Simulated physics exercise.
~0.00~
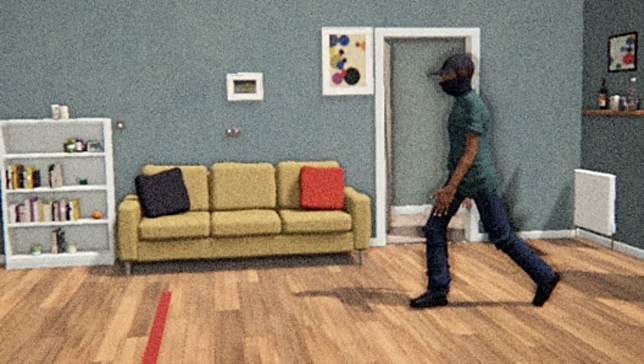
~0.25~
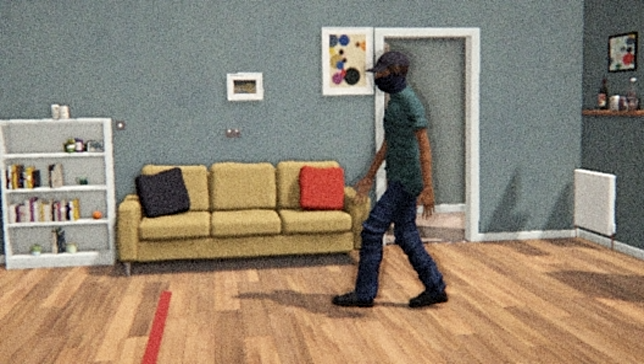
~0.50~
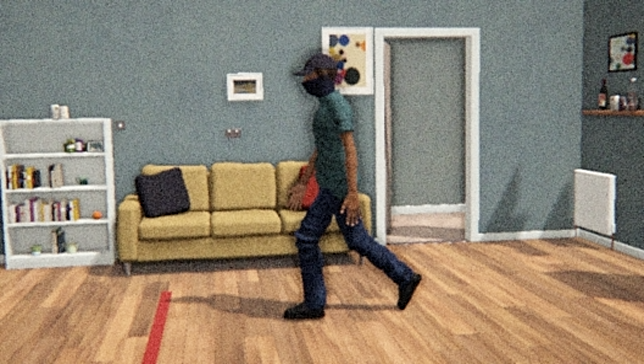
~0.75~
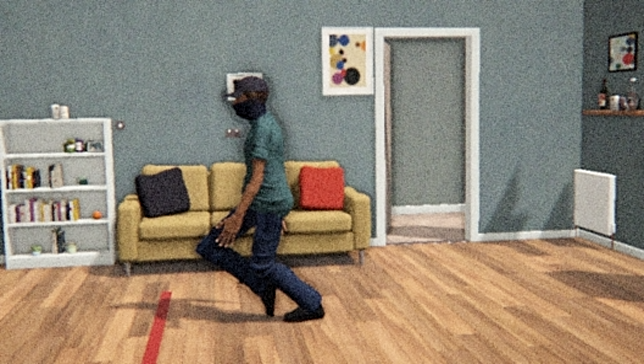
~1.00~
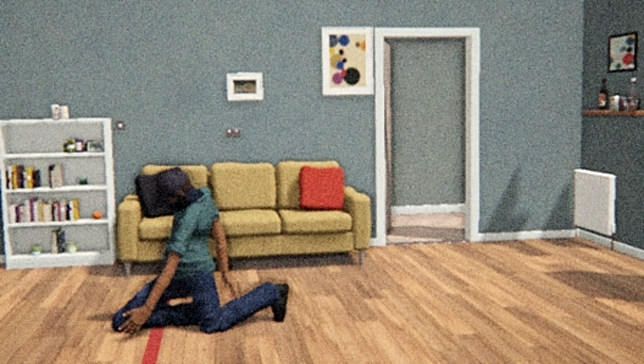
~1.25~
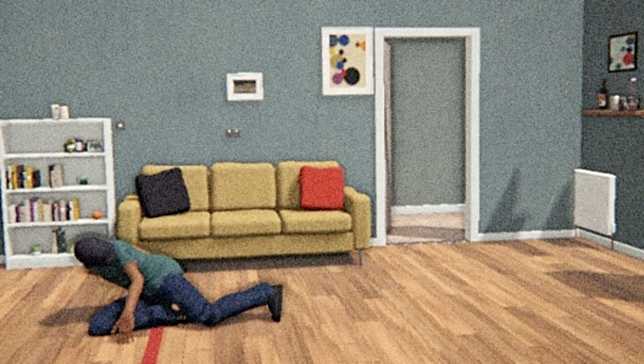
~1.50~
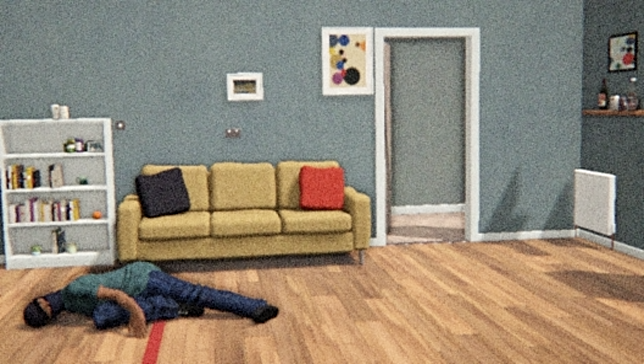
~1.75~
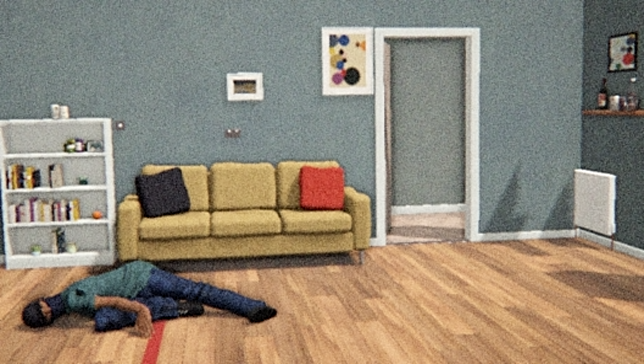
A man in a dark cap, face covering, green T-shirt and jeans strides leftward, empty-handed, across a wooden floor, seen from the side by a still camera. Behind him are a grey-blue wall, a white-framed doorway, a mustard sofa with black and red cushions, and a white bookcase at left. Nearing a red strip on the floor, he sinks at the knees and drops onto them. His torso pitches forward over the strip and he topples to the floor. He ends lying still, head and chest left of the strip, lower legs stretched out to its right.
